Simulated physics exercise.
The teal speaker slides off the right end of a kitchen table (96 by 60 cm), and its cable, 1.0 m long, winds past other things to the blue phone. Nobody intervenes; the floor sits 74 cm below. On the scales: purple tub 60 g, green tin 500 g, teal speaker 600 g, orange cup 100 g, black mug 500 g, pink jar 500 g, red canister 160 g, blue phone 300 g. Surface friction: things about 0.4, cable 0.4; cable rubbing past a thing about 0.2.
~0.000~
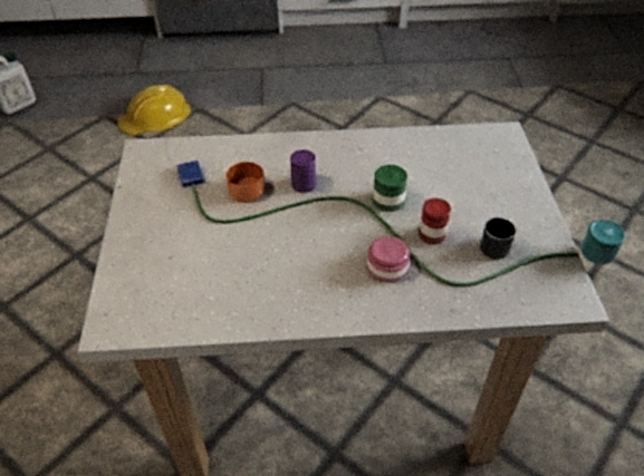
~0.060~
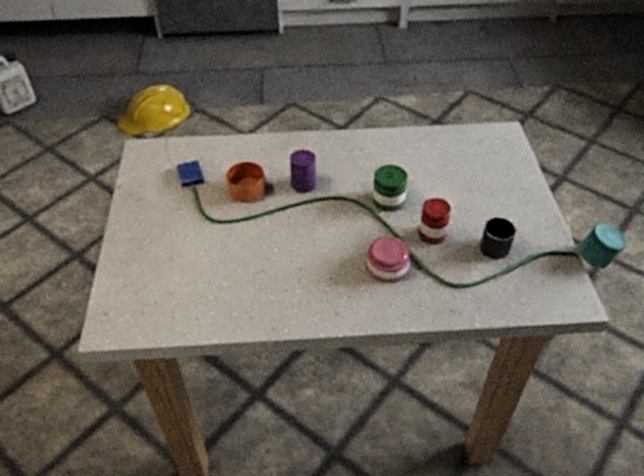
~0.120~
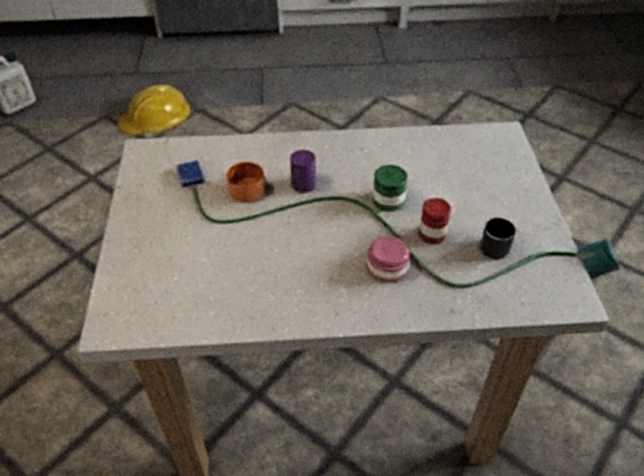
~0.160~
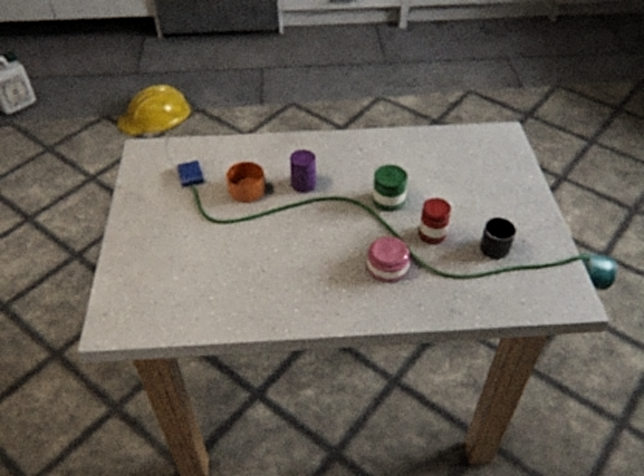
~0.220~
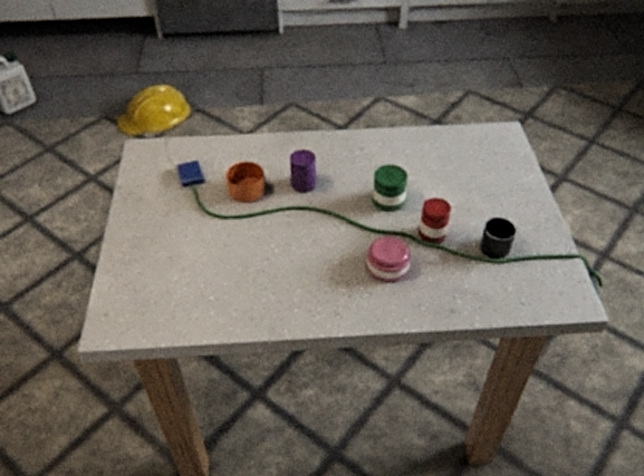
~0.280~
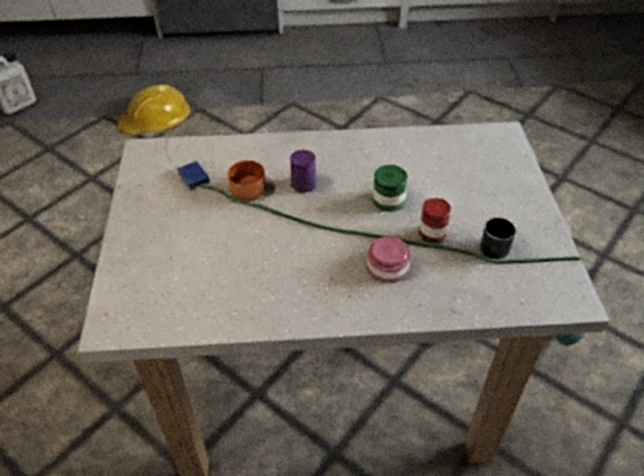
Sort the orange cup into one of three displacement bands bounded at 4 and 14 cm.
Band: Moderate.
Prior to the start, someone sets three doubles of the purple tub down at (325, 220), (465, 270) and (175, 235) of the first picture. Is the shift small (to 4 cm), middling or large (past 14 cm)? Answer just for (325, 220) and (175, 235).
Moderate and slight.
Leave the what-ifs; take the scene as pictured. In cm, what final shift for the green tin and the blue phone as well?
Final offset from start: Green tin = 0 cm, blue phone = 50 cm.
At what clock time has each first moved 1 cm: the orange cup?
Orange cup at 0.32 s on the clock.
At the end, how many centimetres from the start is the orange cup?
For the orange cup, that comes to 8 cm.
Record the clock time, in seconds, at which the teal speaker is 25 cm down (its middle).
0.30 s.
After 0.5 s, the cable's tail end at (303, 209); orange cup 8 cm off its start, blue phone 25 cm off its start, teal speaker over the edge.
After 0.7 s, the cable's tail end at (394, 249); orange cup 8 cm off its start, blue phone 47 cm off its start, teal speaker over the edge.
After 1.0 s, the cable's tail end at (419, 249); orange cup 8 cm off its start at (267, 153), blue phone 53 cm off its start at (419, 232), teal speaker over the edge.
After 1.2 s, the cable's tail end at (419, 249); orange cup 8 cm off its start, blue phone 53 cm off its start, teal speaker over the edge.
After 2.4 s, the cable's tail end at (419, 249); orange cup 8 cm off its start at (267, 153), blue phone 53 cm off its start at (419, 232), teal speaker over the edge, red canister 3 cm off its start at (450, 207).
